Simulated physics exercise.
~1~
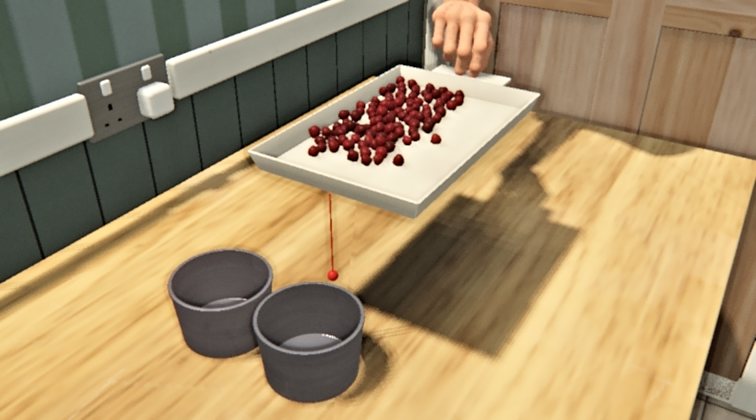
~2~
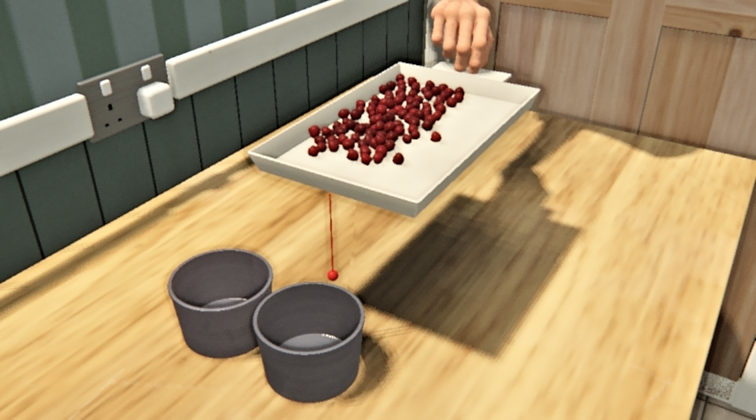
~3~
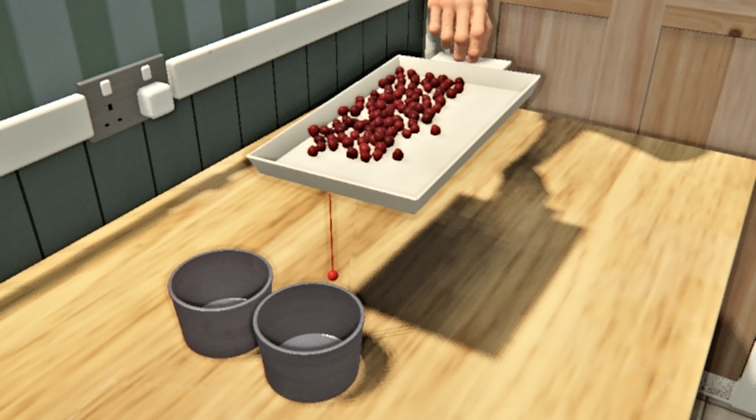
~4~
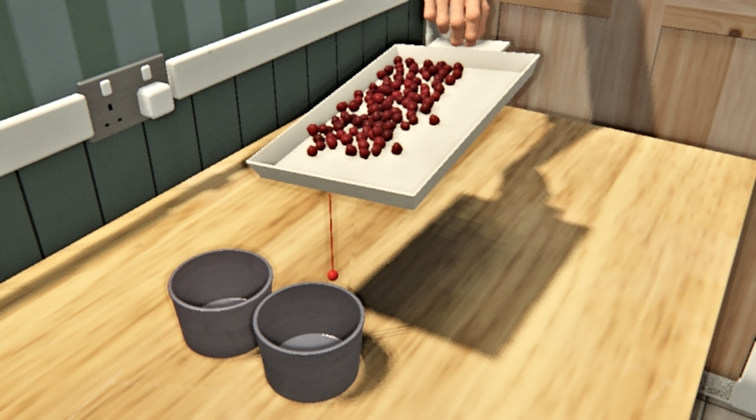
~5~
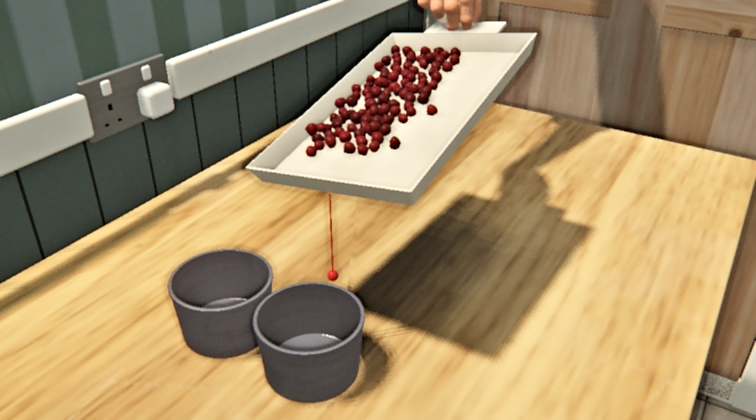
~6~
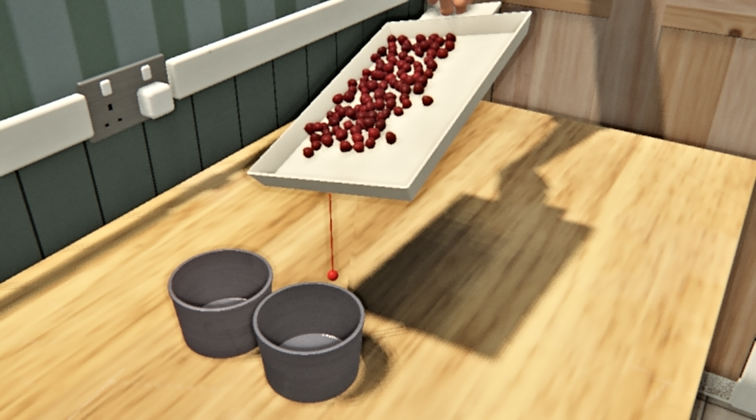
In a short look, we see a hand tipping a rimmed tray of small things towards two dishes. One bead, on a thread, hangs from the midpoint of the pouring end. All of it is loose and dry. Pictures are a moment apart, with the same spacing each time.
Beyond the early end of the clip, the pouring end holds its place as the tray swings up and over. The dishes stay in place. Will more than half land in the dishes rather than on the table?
No.
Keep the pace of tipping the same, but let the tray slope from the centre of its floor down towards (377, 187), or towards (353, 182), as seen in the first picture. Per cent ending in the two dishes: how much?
First case around 40 per cent, second case 70 per cent.
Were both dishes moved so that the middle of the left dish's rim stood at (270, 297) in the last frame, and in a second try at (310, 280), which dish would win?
It comes out as the one to the left in the first try and the one to the left in the second.
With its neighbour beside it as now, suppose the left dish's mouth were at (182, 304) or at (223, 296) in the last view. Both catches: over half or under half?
Try 1: Not up to half; try 2: Not up to half.
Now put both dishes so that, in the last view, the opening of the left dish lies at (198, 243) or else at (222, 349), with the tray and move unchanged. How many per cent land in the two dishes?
90 per cent the first time, 0 per cent the second time.
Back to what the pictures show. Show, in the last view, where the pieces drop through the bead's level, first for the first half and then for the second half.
At about (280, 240), then at (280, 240).
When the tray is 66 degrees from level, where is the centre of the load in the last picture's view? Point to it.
In the last view, the load is centred close to (305, 132).
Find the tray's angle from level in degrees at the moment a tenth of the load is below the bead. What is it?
That would be about 90 degrees from level.
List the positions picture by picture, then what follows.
The first frame shows corners of the pouring end near (258, 150) and (415, 198), level; middle of the load near (387, 122), dried cherries; left dish near (189, 326); right dish near (278, 369); bead on its thread near (333, 276).
The second frame shows corners of the pouring end near (258, 151) and (414, 197), level; middle of the load near (387, 120).
The third frame shows corners of the pouring end near (257, 154) and (413, 194), tipped barely, lowest at the left corner; middle of the load near (386, 115).
The fourth frame shows corners of the pouring end near (256, 159) and (411, 189), tipped a little, lowest at the left corner; middle of the load near (385, 108).
The fifth frame shows corners of the pouring end near (256, 164) and (407, 185), tipped clearly, lowest at the left corner; middle of the load near (383, 101).
The sixth frame shows corners of the pouring end near (256, 169) and (404, 182), tipped clearly, lowest at the left corner; middle of the load near (379, 94); left dish near (189, 326); right dish near (278, 369).
Shortly afterwards, tray tipped steeply; all but a few on the tray; only a few in the air.
Next, tray tipped past a quarter turn; near a third on the tray; a little in the left dish; near a quarter outside both; near a third in the air.
Some moments later, tray tipped past a quarter turn; a little in the right dish; a little in the left dish; the bulk outside both.
In the end, tray tipped past a quarter turn; a little in the right dish; a little in the left dish; the bulk outside both.
